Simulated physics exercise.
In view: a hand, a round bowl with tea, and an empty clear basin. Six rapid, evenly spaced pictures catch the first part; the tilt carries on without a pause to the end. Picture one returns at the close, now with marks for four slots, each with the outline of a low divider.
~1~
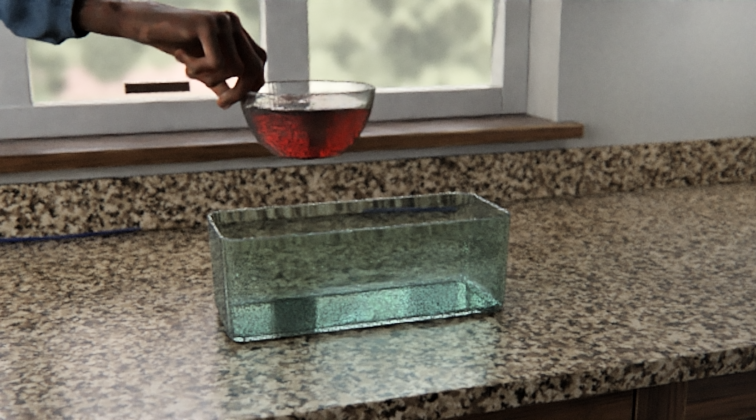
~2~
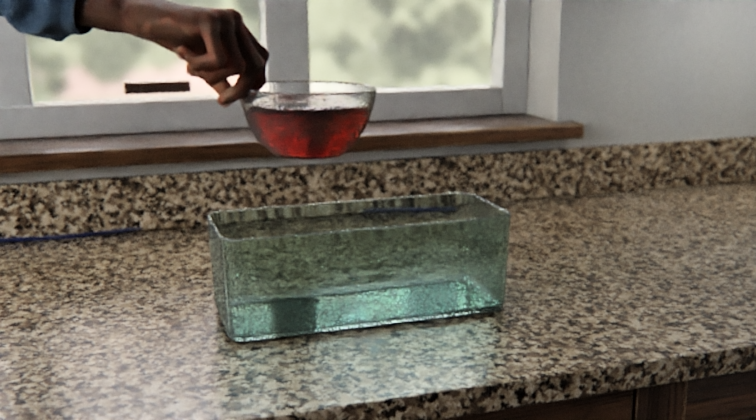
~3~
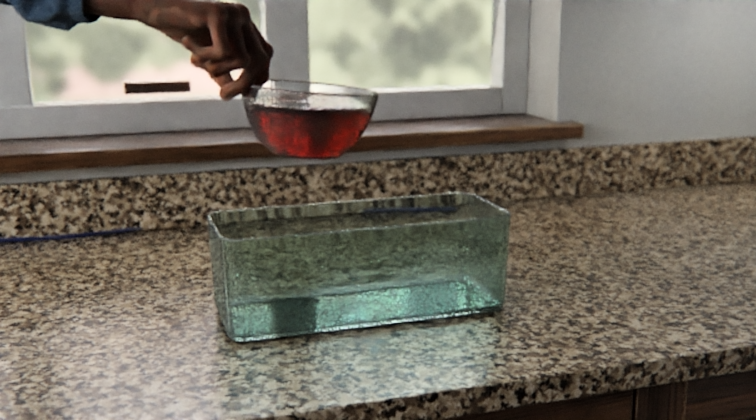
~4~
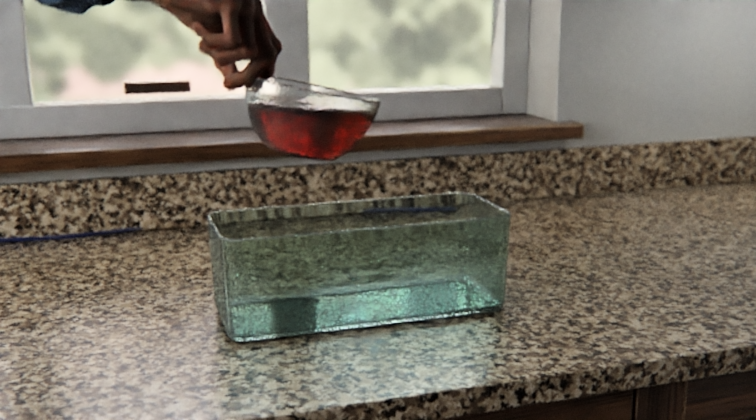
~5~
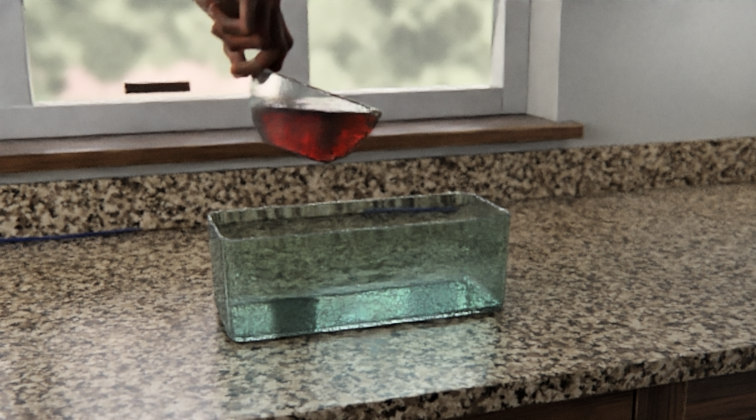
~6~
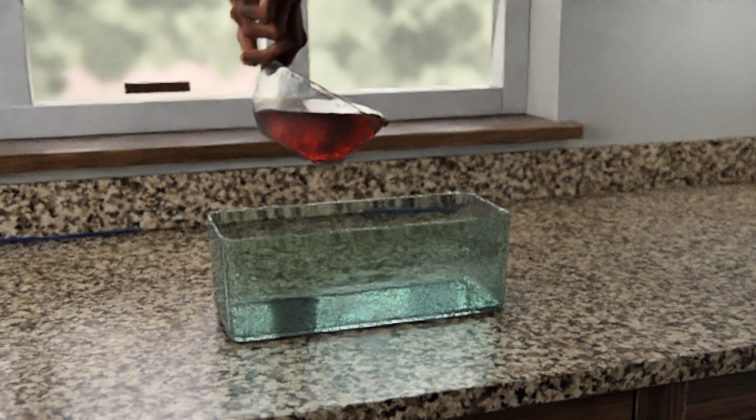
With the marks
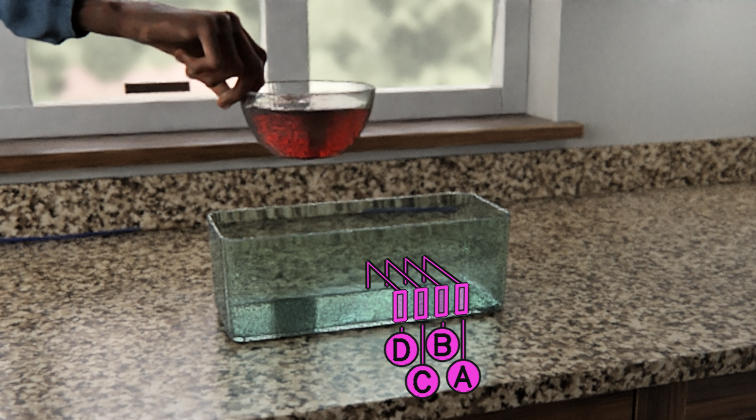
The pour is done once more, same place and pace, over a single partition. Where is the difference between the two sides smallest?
Go for C.
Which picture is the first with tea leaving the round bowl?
In picture 6.
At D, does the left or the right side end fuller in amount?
The right one.
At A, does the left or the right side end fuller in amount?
The left one.
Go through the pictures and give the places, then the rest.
In the first picture, upright, lip at (370, 84); basin from (227, 341) to (503, 308); nothing has left yet.
In the second picture, upright, lip at (371, 86); nothing has left yet.
In the third picture, tipped about 6°, lip at (372, 90); nothing has left yet.
In the fourth picture, tipped about 12°, lip at (375, 99); nothing has left yet.
In the fifth picture, tipped about 21°, lip at (377, 109); nothing has left yet.
In the sixth picture, tipped about 32°, lip at (377, 122); tea is over the lip, down to (377, 122).
On the marked copy, A at (463, 319); B at (443, 322); C at (422, 324); D at (401, 327).
For position A, about 86 % ends left of the wall and 12 % right of it; 3 % is lost outside.
For position B, about 69 % ends left of the wall and 28 % right of it; 3 % is lost outside.
For position C, about 47 % ends left of the wall and 51 % right of it.
For position D, about 26 % ends left of the wall and 73 % right of it.
